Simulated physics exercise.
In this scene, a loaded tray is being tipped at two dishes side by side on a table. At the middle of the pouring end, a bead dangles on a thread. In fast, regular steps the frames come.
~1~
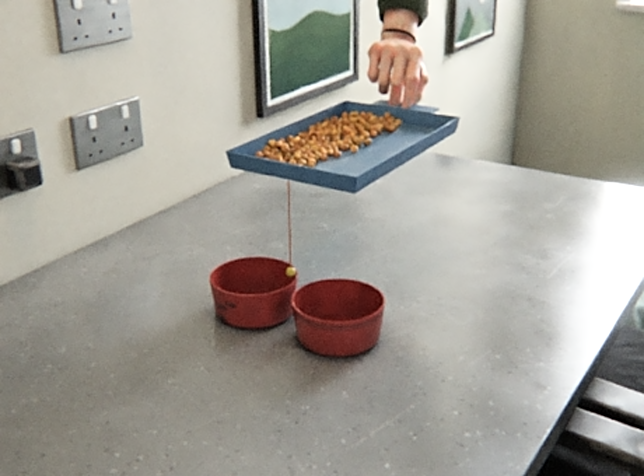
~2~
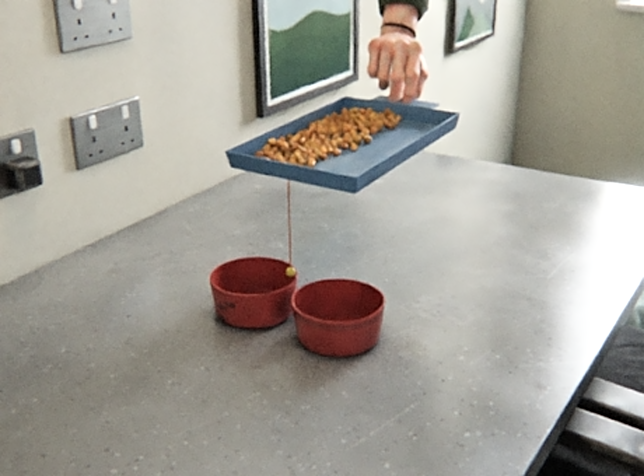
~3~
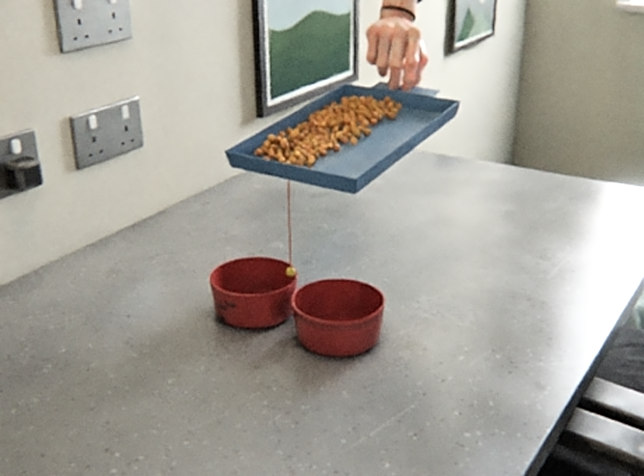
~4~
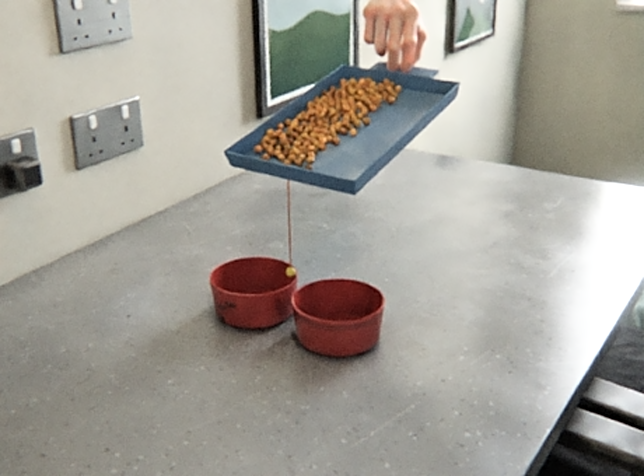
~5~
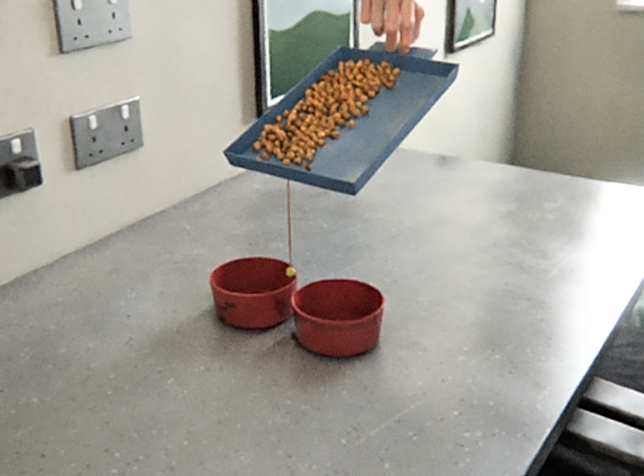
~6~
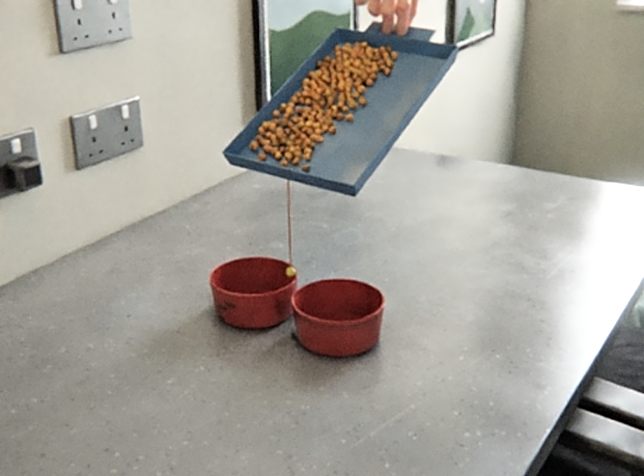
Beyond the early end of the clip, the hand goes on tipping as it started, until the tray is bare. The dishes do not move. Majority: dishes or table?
Table.
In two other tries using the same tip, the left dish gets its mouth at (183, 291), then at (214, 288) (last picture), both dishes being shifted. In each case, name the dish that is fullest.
Placement one: The right-positioned dish. Placement two: The right-positioned dish.
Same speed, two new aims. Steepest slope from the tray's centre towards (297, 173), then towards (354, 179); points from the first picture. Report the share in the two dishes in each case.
The first try gives close to 20 per cent, the second close to 80 per cent.
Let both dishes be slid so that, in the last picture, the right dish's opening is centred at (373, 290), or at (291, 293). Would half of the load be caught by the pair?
Try 1: Not up to half; try 2: Not up to half.
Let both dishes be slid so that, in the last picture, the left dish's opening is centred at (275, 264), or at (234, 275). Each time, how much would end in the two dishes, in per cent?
The first try yields 0% and the second yields 40%.
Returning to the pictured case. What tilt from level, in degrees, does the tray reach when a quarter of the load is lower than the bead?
A tilt of roughly 100°.
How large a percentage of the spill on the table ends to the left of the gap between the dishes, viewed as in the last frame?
It works out to some 80 per cent.
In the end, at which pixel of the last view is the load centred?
Around (274, 360), give or take.
Just after the last frame, tray tipped steeply; almost all on the tray; just a few in the air.
A moment on, tray tipped past a quarter turn; roughly two thirds on the tray; about a tenth in the right dish; roughly a quarter outside both; about a tenth in the air.
Further on, tray tipped past a quarter turn; roughly a quarter in the right dish; just a few in the left dish; the larger part outside both; just a few in the air.
When it is over, tray tipped past a quarter turn; roughly a quarter in the right dish; just a few in the left dish; the larger part outside both.
